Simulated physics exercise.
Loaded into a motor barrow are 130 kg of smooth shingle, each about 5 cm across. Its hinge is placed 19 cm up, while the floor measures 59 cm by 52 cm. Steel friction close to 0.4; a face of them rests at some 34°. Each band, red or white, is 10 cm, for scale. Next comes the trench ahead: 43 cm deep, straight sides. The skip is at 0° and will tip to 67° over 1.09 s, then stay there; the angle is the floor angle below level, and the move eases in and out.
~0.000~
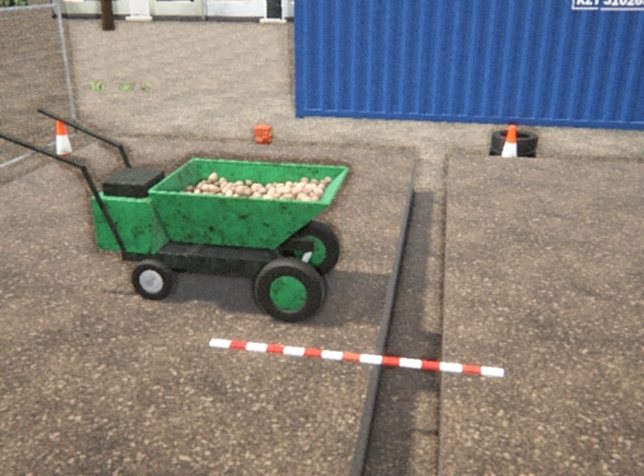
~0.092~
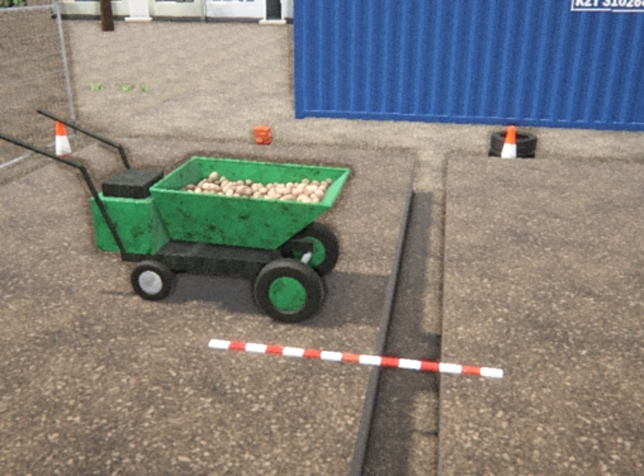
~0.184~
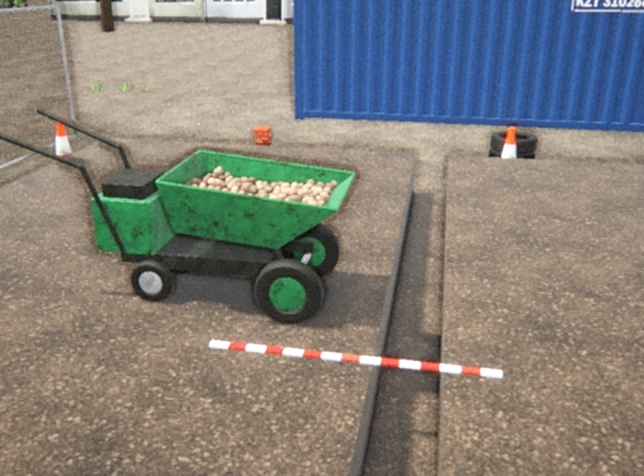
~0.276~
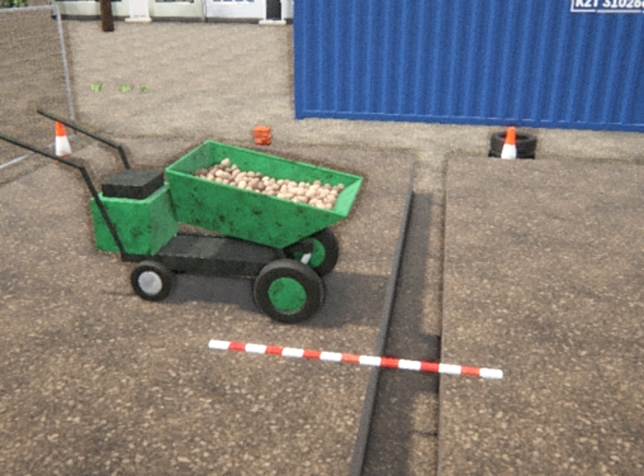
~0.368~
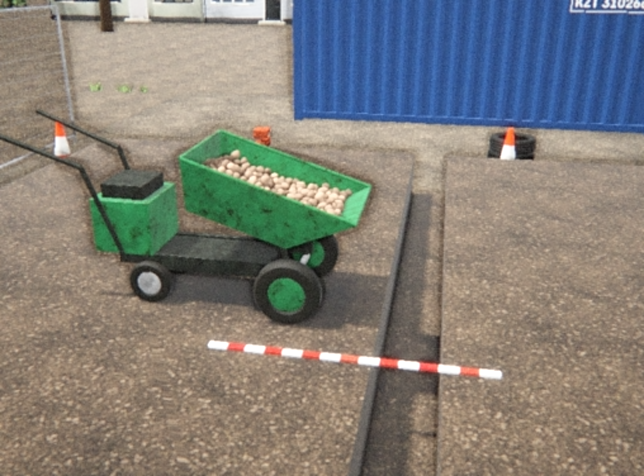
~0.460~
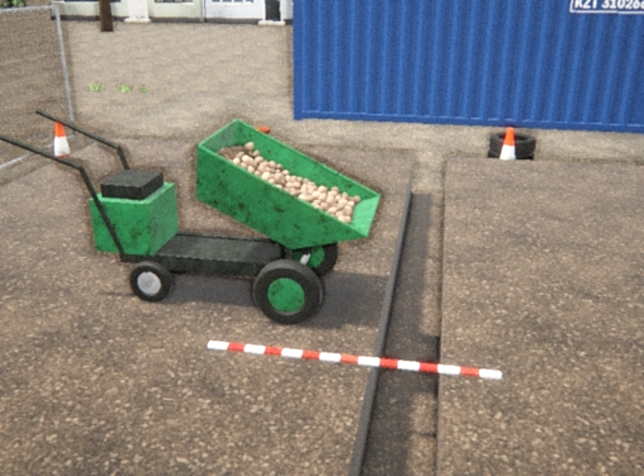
The clip opens on a green motor barrow loaded with smooth stones, standing still beside a narrow trench with a red-and-white striped pole across it. The skip then tilts forward to the right, its back end rising steadily higher off the chassis, while the stones shift inside and the wheels stay put.
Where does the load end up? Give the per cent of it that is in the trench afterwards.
Some 66 per cent of it.
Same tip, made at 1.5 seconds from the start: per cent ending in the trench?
Roughly 70 per cent would.
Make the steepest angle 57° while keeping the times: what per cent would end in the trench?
Roughly 70 per cent would end in the trench.
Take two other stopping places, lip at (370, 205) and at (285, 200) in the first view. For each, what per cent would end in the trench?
The first start gives about 20 per cent, the second about 95.
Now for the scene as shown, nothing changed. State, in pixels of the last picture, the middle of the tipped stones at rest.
Near (428, 360).
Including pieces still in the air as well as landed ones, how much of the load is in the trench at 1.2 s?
40 per cent, give or take.
After 0.8 s the floor is at 57°; 100 % in the skip; the foremost stones are at (390, 262).
After 1.2 s the floor is at 67°; 55 % in the skip, 38 % in the trench, 8 % past the trench; the foremost stones are at (467, 320).
After 1.5 s the floor is at 67°; 11 % in the skip, 55 % in the trench, 33 % past the trench; the foremost stones are at (569, 320).
After 3.5 s the floor is at 67°; 0 % in the skip, 66 % in the trench, 34 % past the trench; the foremost stones are past the picture's edge.
